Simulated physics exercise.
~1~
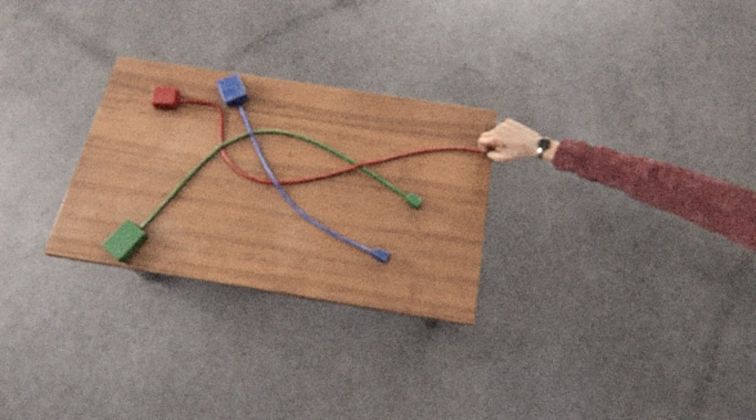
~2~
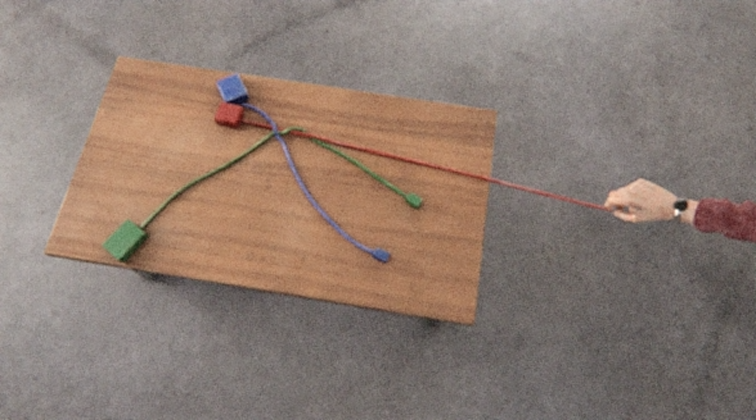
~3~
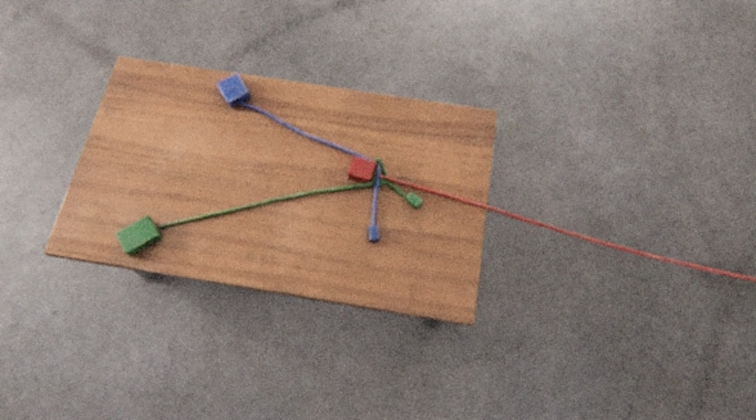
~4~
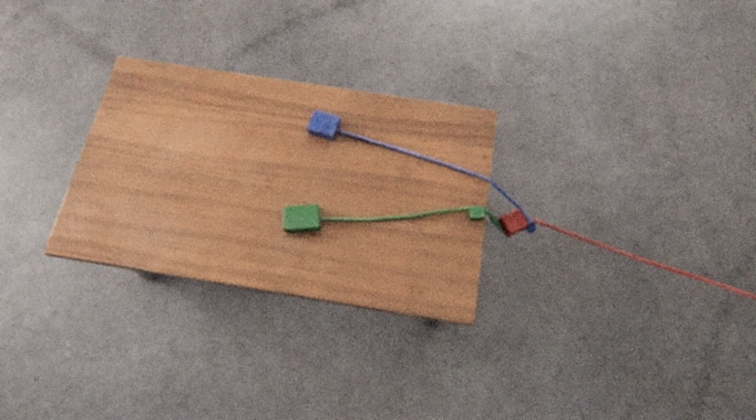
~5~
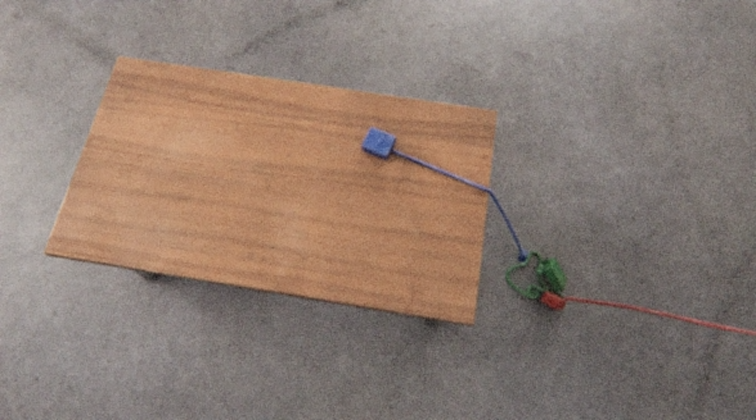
On a wooden table, a hand pulls the red cable right, dragging the green charger off and shifting the blue.
